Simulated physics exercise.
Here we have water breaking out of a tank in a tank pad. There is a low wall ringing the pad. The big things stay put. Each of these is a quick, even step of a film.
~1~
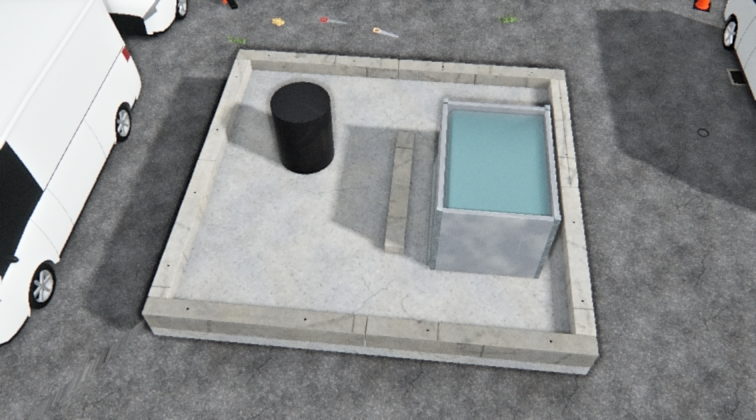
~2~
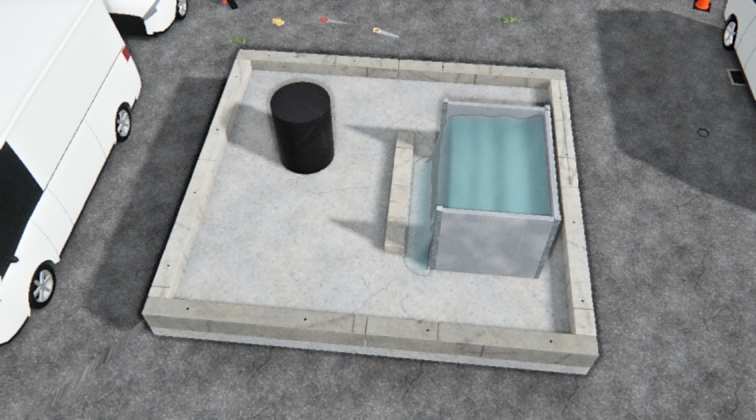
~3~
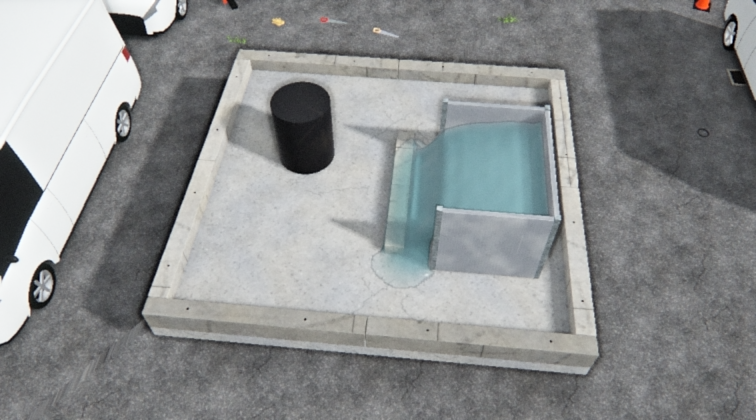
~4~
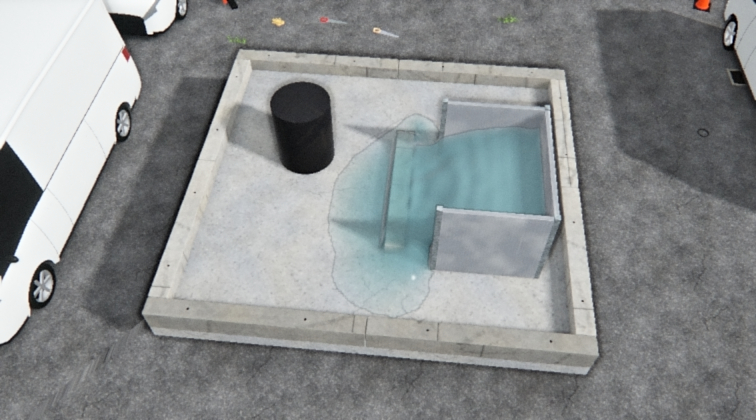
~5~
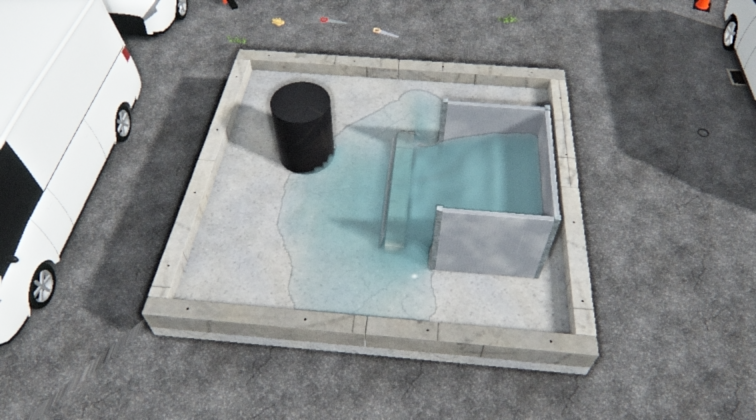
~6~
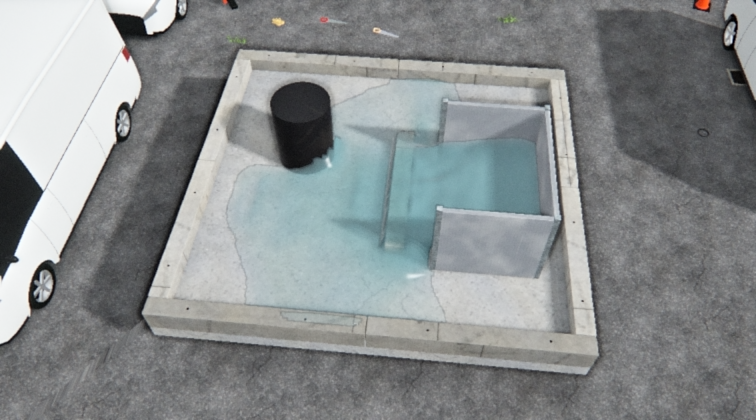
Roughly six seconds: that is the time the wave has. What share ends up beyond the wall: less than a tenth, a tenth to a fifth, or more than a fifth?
A tenth to a fifth.
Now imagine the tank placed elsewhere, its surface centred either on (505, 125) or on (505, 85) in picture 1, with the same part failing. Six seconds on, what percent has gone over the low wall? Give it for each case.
You'd get close to 10 per cent the first time and close to 18 per cent the second.
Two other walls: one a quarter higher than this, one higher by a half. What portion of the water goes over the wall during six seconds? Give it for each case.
Around 8 percent for the first try and around 4 percent for the second, I'd say.
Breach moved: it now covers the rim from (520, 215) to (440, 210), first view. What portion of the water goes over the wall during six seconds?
Estimate: 40 %.
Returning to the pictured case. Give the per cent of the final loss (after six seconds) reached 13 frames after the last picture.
By then, close to 85 % of it.
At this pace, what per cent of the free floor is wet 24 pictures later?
Close to 95 percent, by my reckoning.
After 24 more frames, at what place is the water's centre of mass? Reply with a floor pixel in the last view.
About (375, 185).
A moment on, water covers 60 % of the floor; the low wall has let 0 % over.
Next, water covers 65 % of the floor; the low wall has let 1 % over.
Then, water covers 80 % of the floor; the low wall has let 11 % over.
Later, water covers 80 % of the floor; the low wall has let 13 % over.
In the end, water covers 80 % of the floor; the low wall has let 13 % over.
